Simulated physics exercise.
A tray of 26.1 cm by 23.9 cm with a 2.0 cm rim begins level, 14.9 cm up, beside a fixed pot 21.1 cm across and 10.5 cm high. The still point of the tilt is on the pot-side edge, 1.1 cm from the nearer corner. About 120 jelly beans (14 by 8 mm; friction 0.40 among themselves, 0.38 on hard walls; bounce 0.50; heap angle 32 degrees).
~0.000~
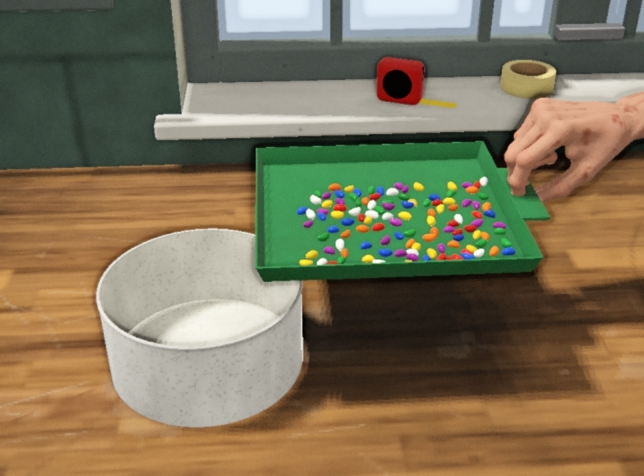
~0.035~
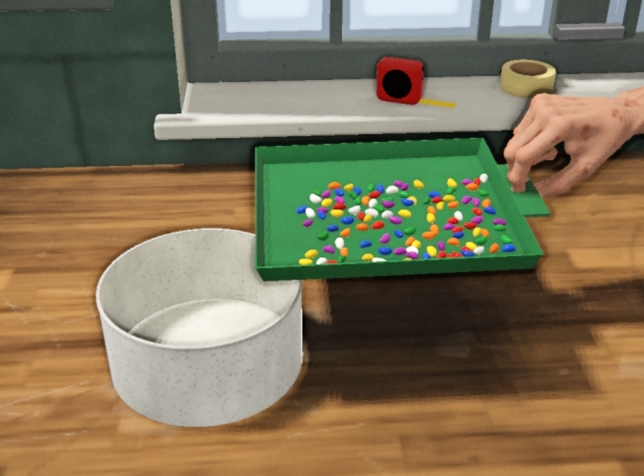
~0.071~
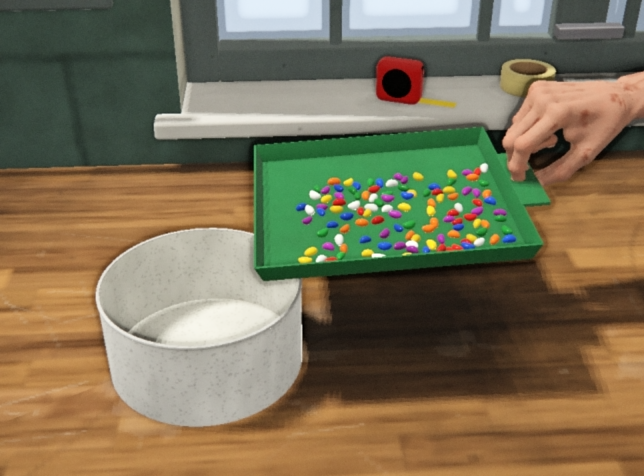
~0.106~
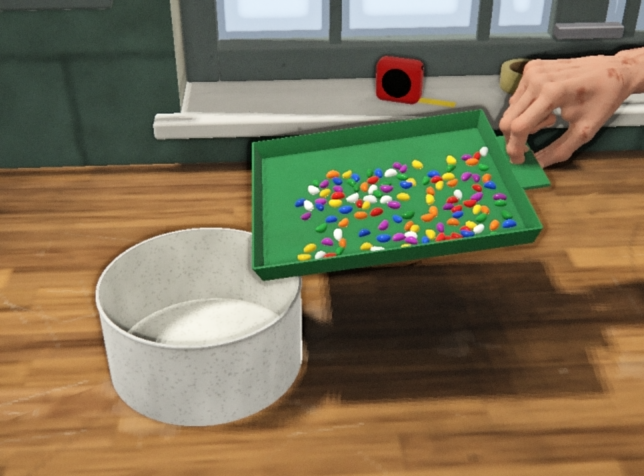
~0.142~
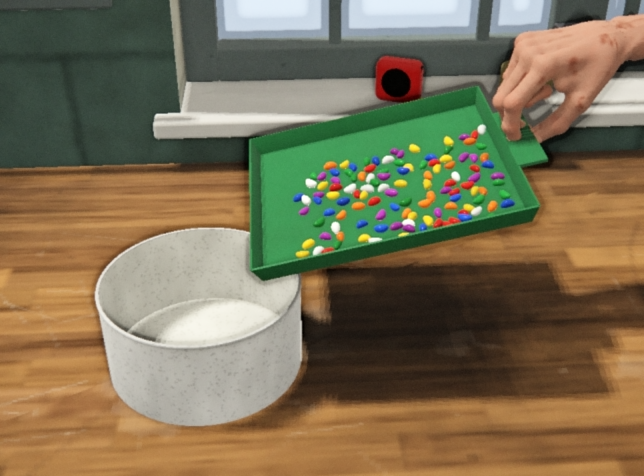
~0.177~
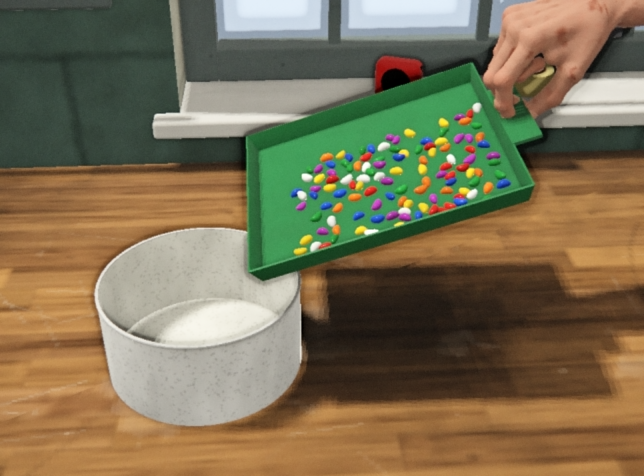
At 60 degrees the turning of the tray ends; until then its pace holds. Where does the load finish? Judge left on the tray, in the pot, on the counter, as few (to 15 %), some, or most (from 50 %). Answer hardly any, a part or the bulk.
Tray: A part, pot: The bulk, counter: Hardly any.
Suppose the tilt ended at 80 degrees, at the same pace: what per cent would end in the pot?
It would be near 85 per cent.
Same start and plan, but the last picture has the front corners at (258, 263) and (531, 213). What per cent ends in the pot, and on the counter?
Pot 40, counter 0.
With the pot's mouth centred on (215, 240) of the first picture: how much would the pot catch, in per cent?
Some 20 per cent.
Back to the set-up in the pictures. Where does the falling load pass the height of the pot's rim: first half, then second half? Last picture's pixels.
First near (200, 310), later near (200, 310).
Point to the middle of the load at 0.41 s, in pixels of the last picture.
At about (310, 156).
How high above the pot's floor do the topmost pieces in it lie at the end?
Some 1.5 cm.
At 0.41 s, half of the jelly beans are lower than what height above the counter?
About 24 cm.
After 0.32 s, tilt 42 degrees; the tray holds 100 %, the pot 0 %.
Then, at 0.41 s, tilt 56 degrees; the tray holds 100 %, the pot 0 %.
After 0.64 s, tilt 60 degrees; the tray holds 55 %, the pot 15 %.
At rest (1.6 s), tray 35 %, pot 65 %, counter 0 %.
